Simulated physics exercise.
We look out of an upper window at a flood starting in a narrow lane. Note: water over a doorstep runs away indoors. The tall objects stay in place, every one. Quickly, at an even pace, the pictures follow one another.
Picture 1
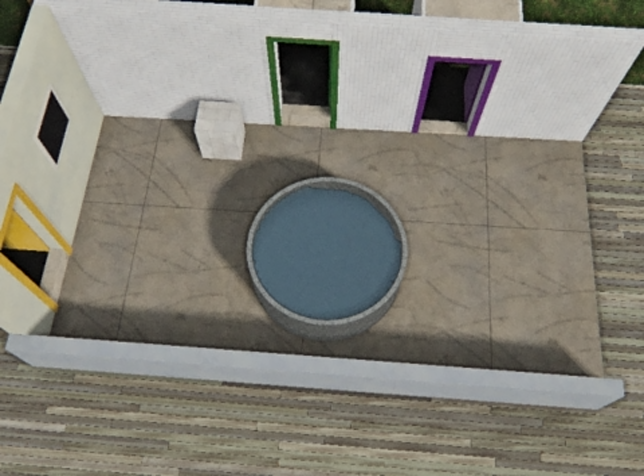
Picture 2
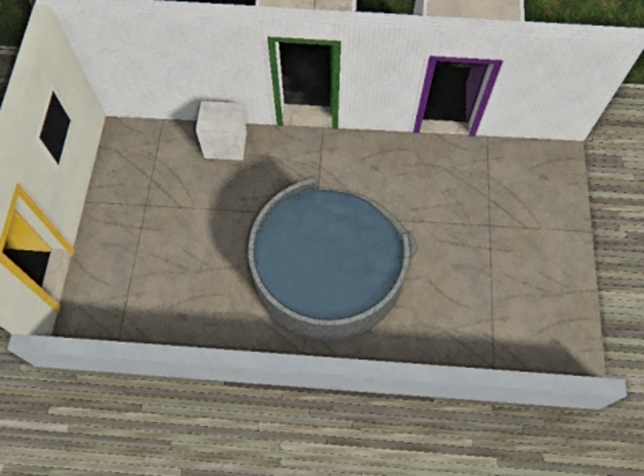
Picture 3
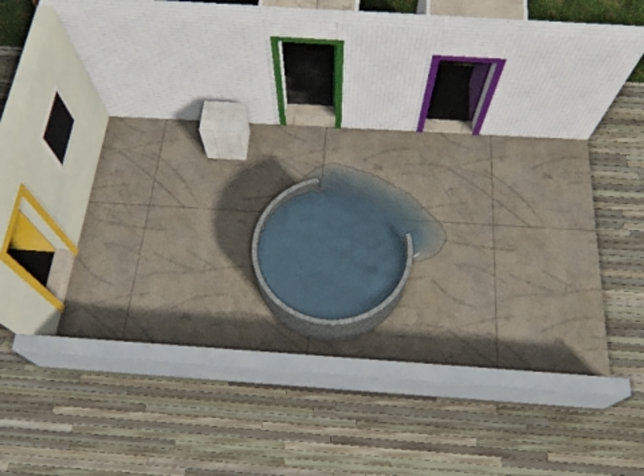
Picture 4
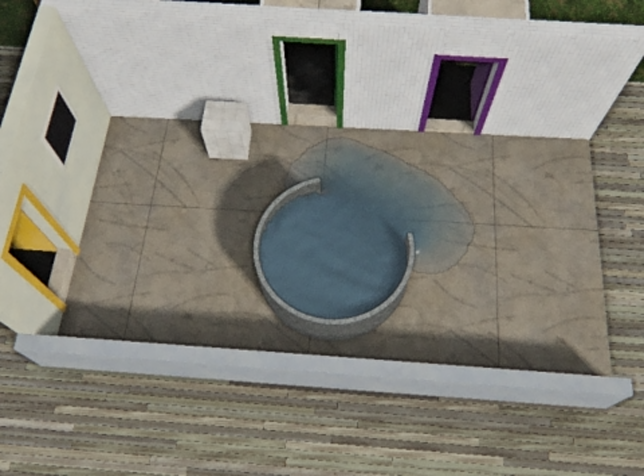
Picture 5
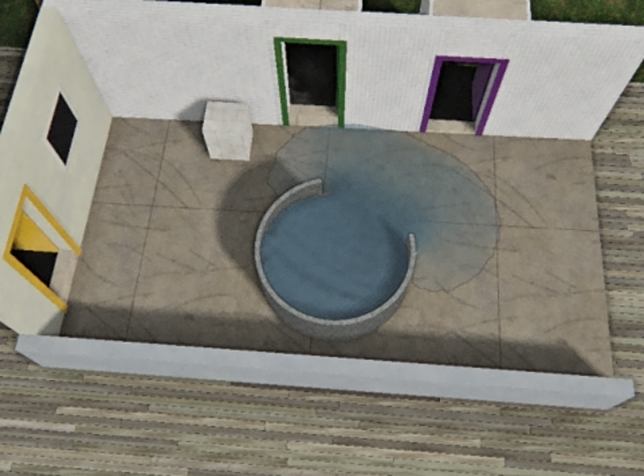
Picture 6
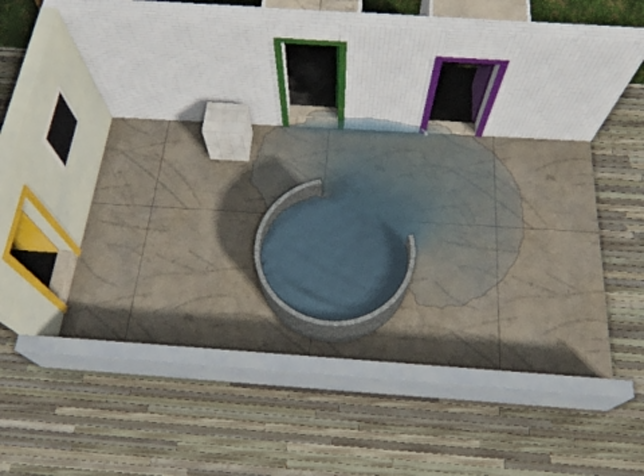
Water pours through a gap that opens on the far right side of a round grey pool, spreading over the brown paved ground in a widening blue sheet that reaches the foot of the white back wall. That wall has green and purple doorways and a pale block near its left end, while a cream wall at left holds a yellow doorway and dark window. The high, downward-looking view of the walled lane shifts very slightly.
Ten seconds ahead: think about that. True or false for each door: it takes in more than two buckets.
For the purple door, true; for the yellow door, false; for the green door, false.
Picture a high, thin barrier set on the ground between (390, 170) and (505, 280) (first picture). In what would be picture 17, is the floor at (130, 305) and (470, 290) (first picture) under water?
Untouched, then submerged.
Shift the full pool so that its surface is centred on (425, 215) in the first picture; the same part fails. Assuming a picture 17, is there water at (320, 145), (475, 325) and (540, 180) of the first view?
Going through the three places: In the spill, out of reach, in the spill.
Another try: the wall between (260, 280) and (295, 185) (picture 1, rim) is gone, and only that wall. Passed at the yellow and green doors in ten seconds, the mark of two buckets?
I'd expect the yellow one to get past the mark and the green one to stay beneath the mark.
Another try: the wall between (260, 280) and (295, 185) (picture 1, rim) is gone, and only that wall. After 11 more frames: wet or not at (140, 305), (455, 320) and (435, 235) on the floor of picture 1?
In the order given: Swamped, untouched and untouched.
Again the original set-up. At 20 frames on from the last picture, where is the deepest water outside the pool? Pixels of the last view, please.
I'd point to (253, 140).
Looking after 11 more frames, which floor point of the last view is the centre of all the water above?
It is around (370, 213).
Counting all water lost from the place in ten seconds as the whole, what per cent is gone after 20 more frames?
Close to 60 %.
A moment on, water covers 35 % of the floor; the purple door over two buckets in, the yellow door not reached, the green door under two buckets in.
Next, water covers 40 % of the floor; the purple door far over two buckets in, the yellow door not reached, the green door under two buckets in.
Then, water covers 60 % of the floor; the purple door far over two buckets in, the yellow door not reached, the green door under two buckets in.
Later, water covers 80 % of the floor; the purple door far over two buckets in, the yellow door wet at the sill, nothing in, the green door under two buckets in.
In the end, water covers 95 % of the floor; the purple door far over two buckets in, the yellow door wet at the sill, nothing in, the green door under two buckets in.
